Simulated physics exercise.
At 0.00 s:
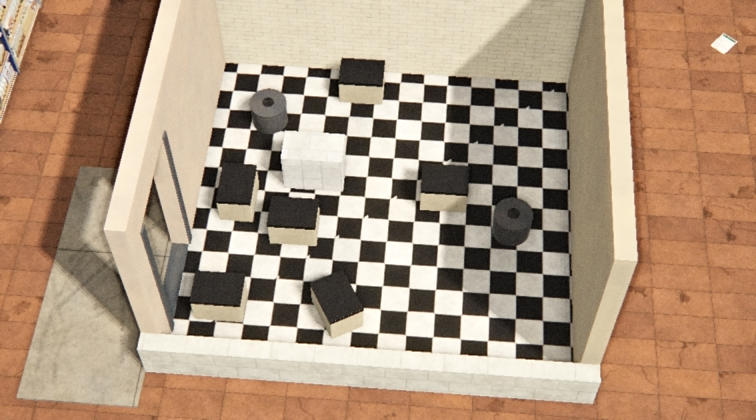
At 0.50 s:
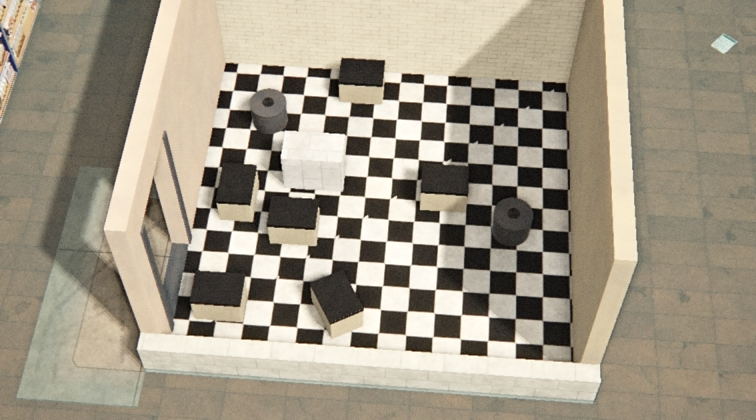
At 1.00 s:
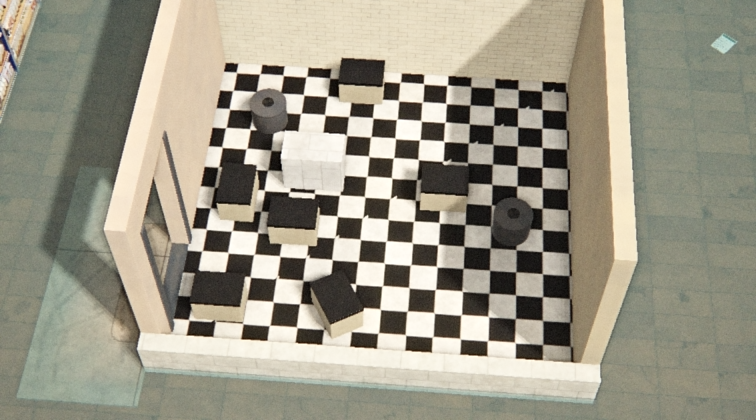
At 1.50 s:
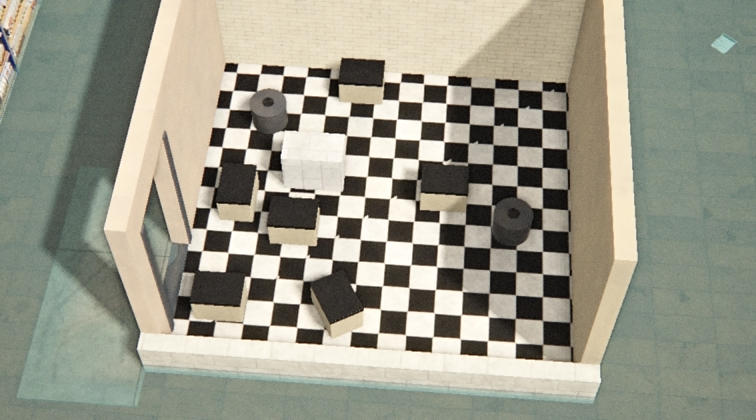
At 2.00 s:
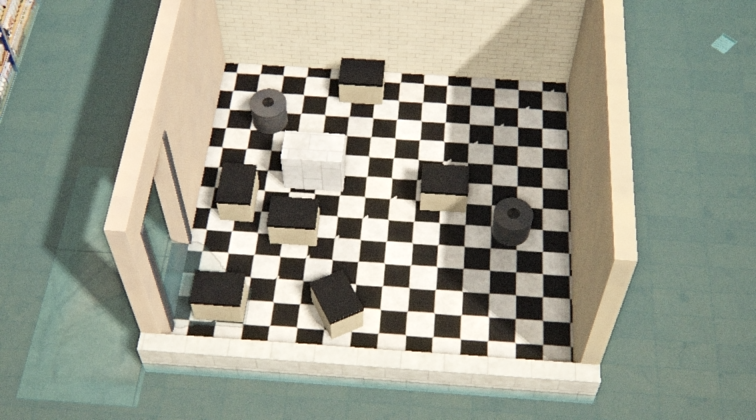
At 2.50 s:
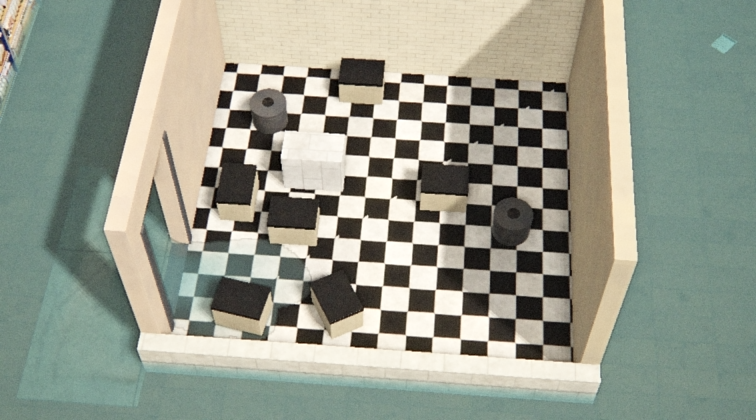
Greenish water spreading over the paved ground around a checkered-floor room, then entering at the left doorway and shifting one black-topped box.
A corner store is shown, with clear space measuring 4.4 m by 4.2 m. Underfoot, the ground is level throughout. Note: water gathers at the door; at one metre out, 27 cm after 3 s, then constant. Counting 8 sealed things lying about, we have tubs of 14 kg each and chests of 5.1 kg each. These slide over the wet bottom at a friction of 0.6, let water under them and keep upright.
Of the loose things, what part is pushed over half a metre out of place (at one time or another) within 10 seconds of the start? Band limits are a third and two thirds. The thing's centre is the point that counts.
It's going to be most of them, two thirds or beyond.
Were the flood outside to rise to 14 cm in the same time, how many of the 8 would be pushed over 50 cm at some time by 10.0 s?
Then it comes to 3.
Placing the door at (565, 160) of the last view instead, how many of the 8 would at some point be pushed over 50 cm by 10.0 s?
The answer would then be 7.
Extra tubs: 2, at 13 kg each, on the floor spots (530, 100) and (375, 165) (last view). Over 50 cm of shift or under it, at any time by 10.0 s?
Order as asked - beyond the cutoff and inside the cutoff.
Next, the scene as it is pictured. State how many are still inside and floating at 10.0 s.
Tally: 6 of them.
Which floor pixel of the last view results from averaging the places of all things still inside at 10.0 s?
The average lands around (365, 149).
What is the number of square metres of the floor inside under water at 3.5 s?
About 5.0 m2 is covered.
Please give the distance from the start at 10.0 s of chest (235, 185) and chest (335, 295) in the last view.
Net displacement, in order: 20 cm; 300 cm.
After 3.5 s 1 of 8 are over 50 cm from their spots; 1 afloat.
After 4.5 s 3 of 8 are over 50 cm from their spots; 2 afloat.
After 7.0 s 4 of 8 are over 50 cm from their spots; 5 afloat.
After 10.0 s 6 of 8 are over 50 cm from their spots, and 6 have been at some point; 6 afloat.
